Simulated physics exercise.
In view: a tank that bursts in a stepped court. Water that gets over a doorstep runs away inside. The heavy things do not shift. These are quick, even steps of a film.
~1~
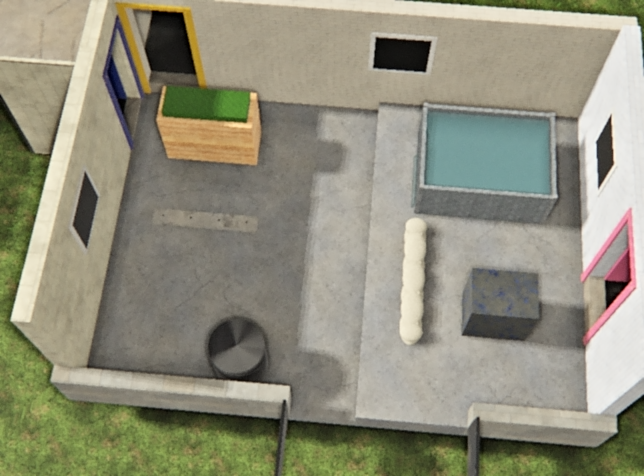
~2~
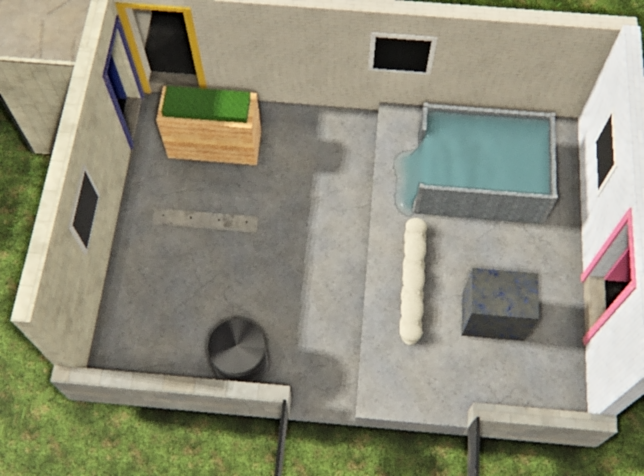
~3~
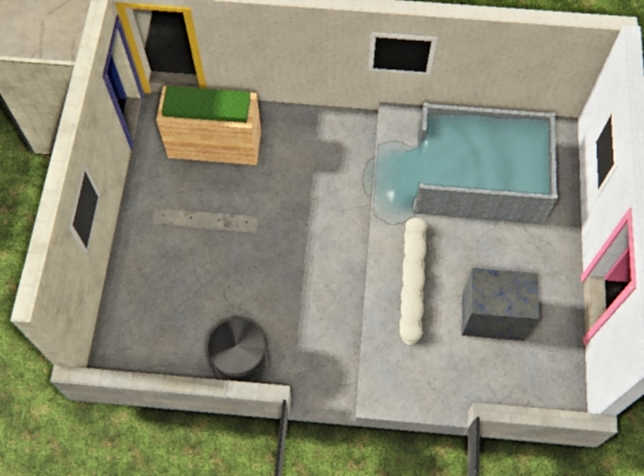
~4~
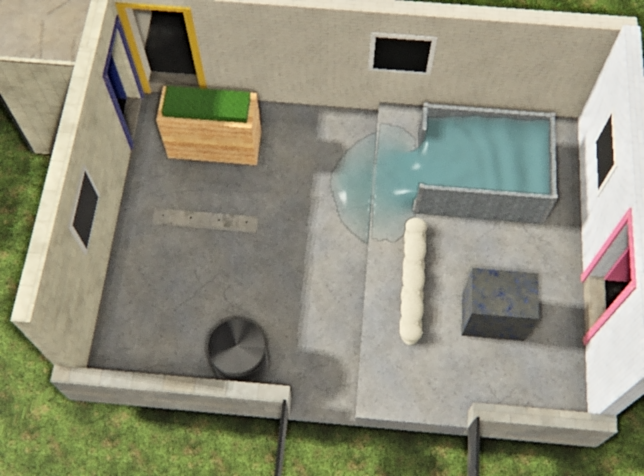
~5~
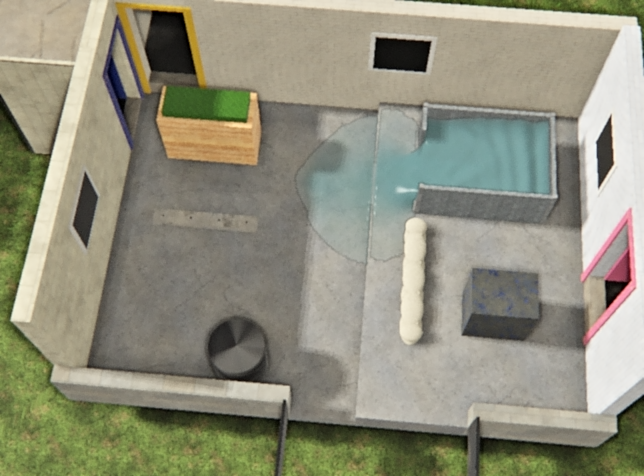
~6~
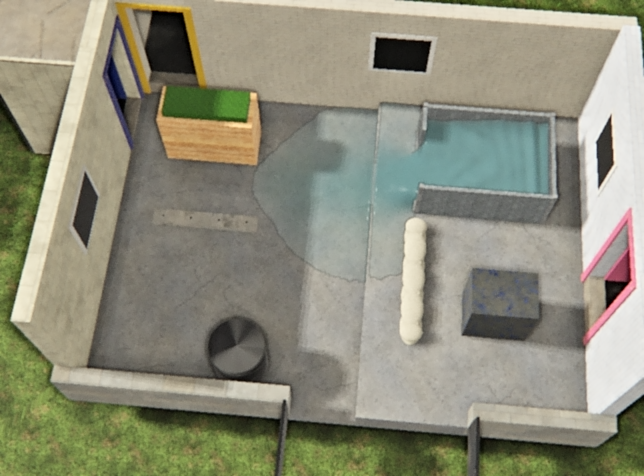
Water pours out of the tank's open left side and spreads leftward across the grey court.
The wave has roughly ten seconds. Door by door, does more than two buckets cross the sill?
One by one: The blue door floods; the pink door holds within the limit; the yellow door holds within the limit.
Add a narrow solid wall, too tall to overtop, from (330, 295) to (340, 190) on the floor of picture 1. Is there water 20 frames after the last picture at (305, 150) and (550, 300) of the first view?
One after the other: Under water, free of water.
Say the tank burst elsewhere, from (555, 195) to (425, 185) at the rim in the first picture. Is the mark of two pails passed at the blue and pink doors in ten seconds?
One by one: Blue stays under, pink lets more in.
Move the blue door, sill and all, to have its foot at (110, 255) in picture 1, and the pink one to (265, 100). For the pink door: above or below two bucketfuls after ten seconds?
Then: Pink door holds.
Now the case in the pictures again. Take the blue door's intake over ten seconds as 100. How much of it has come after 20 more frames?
Roughly 50 per cent.
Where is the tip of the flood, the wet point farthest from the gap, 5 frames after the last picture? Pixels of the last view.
I would point to (120, 209).
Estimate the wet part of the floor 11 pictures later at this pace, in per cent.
About 55 per cent.
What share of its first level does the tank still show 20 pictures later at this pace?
Some 30 per cent.
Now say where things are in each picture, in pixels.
In the first frame, still water in the water tank at (488, 153).
In the second frame, the front is at (406, 154), out from the gap at (421, 174).
In the third frame, the front is at (378, 152), out from the gap at (421, 176).
In the fourth frame, the front is at (336, 175), out from the gap at (421, 177).
In the fifth frame, water pours out at (421, 177) and has run to (299, 182).
In the sixth frame, the front is at (258, 191), out from the gap at (421, 177).
A moment on, water covers 35 % of the floor; the blue door not reached, the pink door not reached, the yellow door not reached.
Next, water covers 55 % of the floor; the blue door wet at the sill, nothing in, the pink door not reached, the yellow door wet at the sill, nothing in.
Then, water covers 55 % of the floor; the blue door over two buckets in, the pink door not reached, the yellow door wet at the sill, nothing in.
Later, water covers 55 % of the floor; the blue door far over two buckets in, the pink door not reached, the yellow door wet at the sill, nothing in.
In the end, water covers 60 % of the floor; the blue door far over two buckets in, the pink door not reached, the yellow door wet at the sill, nothing in.
